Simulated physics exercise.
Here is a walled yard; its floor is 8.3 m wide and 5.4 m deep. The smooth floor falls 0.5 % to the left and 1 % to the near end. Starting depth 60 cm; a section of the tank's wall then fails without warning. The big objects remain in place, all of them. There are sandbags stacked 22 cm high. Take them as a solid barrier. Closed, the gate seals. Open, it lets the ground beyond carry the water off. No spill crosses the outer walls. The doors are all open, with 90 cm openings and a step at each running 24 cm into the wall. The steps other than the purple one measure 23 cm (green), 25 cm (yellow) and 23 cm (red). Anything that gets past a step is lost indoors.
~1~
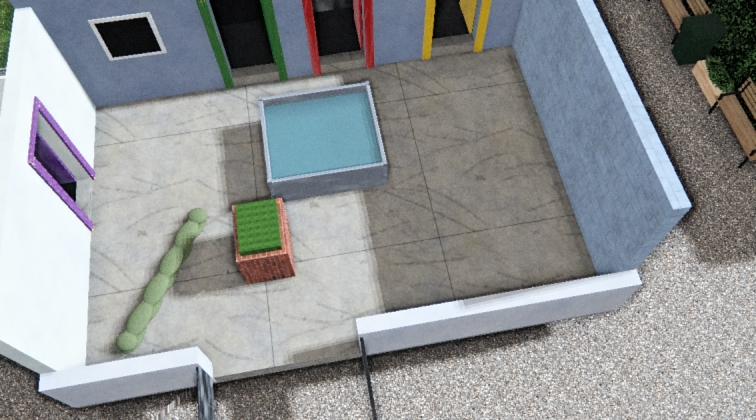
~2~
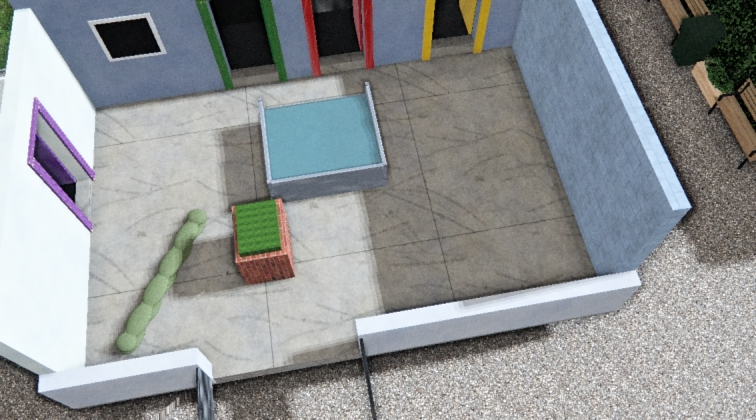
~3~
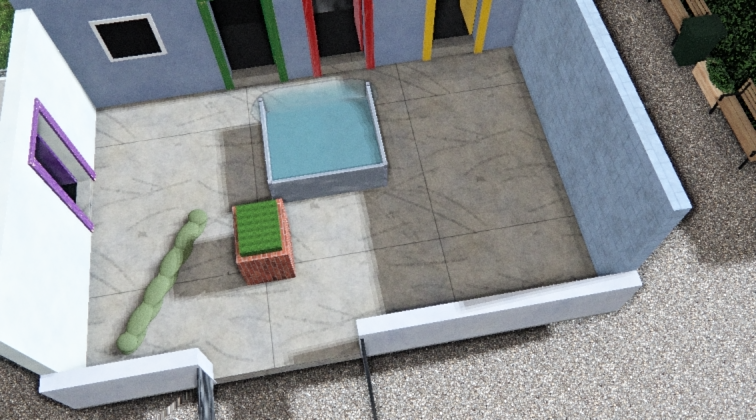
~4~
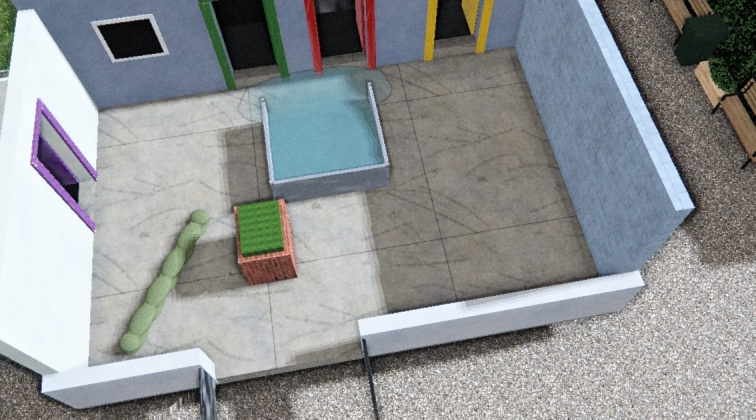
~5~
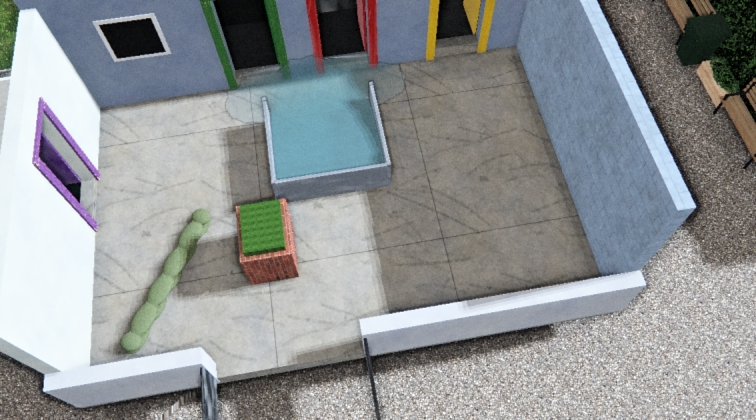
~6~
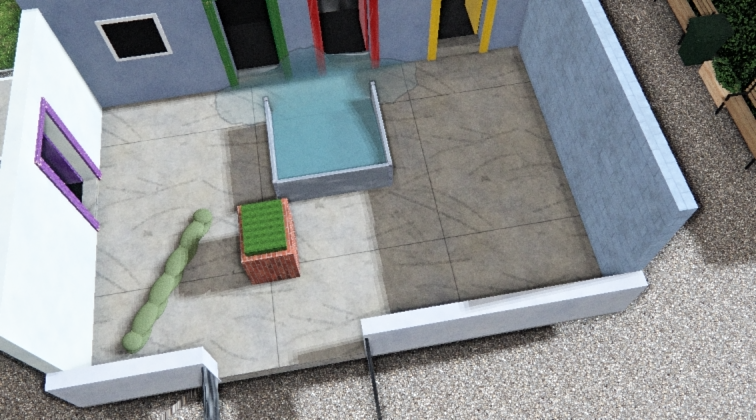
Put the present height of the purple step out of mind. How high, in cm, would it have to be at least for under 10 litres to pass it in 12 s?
At least about 9.5 cm.
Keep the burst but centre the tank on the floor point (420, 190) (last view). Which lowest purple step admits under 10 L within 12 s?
Some 8.5 cm.
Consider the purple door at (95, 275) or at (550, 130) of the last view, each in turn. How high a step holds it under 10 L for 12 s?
Around 9.0 and 8.0 cm respectively.
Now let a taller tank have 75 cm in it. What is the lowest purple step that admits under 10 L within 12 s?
Roughly 11.5 centimetres would do it.
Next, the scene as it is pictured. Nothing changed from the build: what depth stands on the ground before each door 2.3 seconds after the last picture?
Green door 16 cm, yellow door 6 cm, purple door 14 cm, red door 16 cm.
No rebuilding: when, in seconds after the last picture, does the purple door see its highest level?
At about 2.0 s.
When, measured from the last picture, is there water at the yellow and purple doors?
Yellow 0.4 s, purple 1.6 s.
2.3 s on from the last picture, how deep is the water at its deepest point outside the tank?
I'd put it near 22 cm.
Then, 0.7 s after the last picture water covers 15 % of the floor, deepest (42 cm) near (315, 82); it has not reached the purple door.
Then, 2.3 s after the last picture water covers 35 % of the floor, deepest (22 cm) near (112, 128); 14 cm at the purple door, 1 litre in over its 11 cm step.
Then, 11.3 s after the last picture water covers 90 % of the floor, deepest (11 cm) near (92, 384); 7 cm at the purple door, 5 litres in over its 11 cm step.
At the purple door as built, the water peaked near 14 cm, 2.1 s after the last picture.
Run again over the same 12 s with other heights there, 14 litres in over 8.5 cm, 4 litres over 11.5 cm. The limit of 10 litres is kept from about 9.5 cm up.
